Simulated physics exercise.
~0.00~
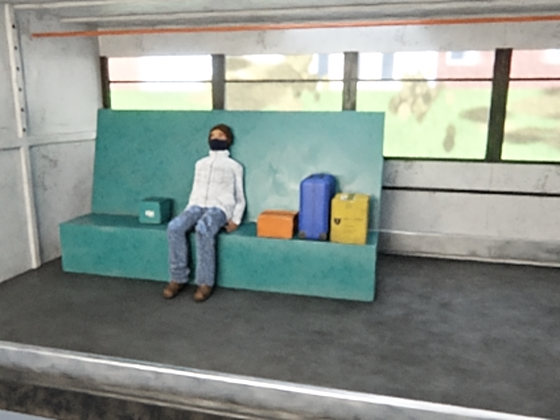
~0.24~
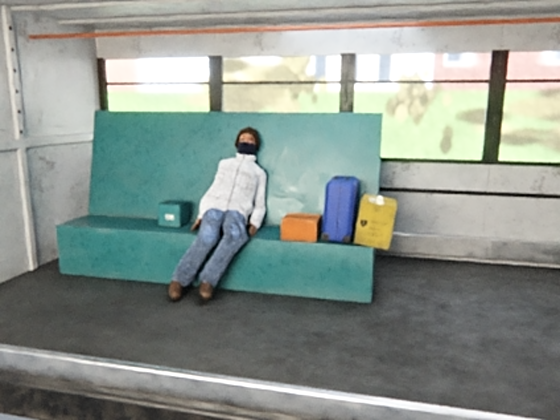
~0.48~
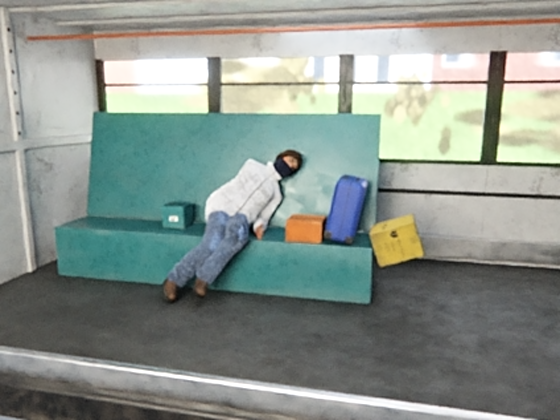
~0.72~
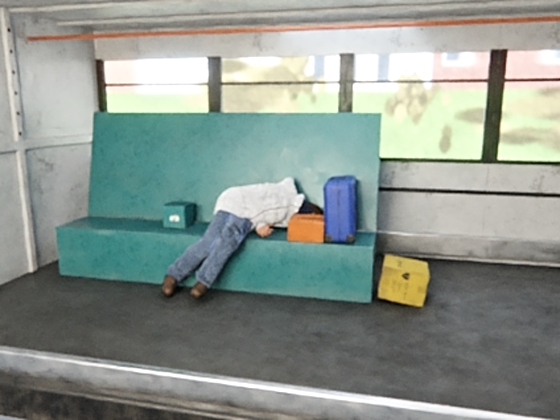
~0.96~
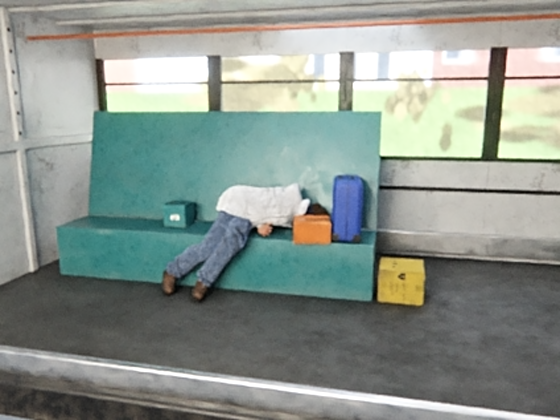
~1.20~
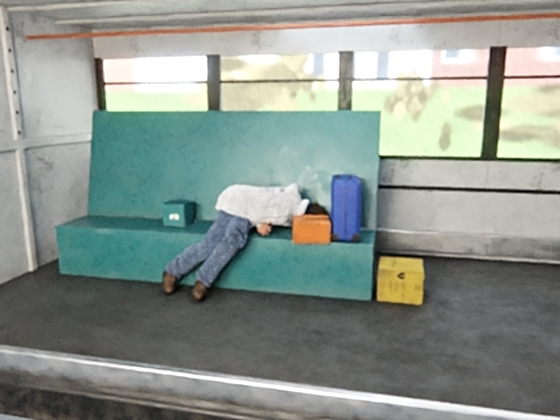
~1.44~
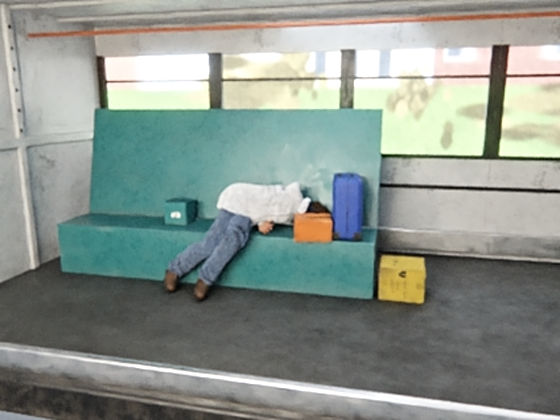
A person sitting asleep on a teal bench among bags and boxes slumped to the right as the things slid that way, ending face down by the orange box, while the yellow pack toppled to the floor and the blue case tipped, then settled upright.
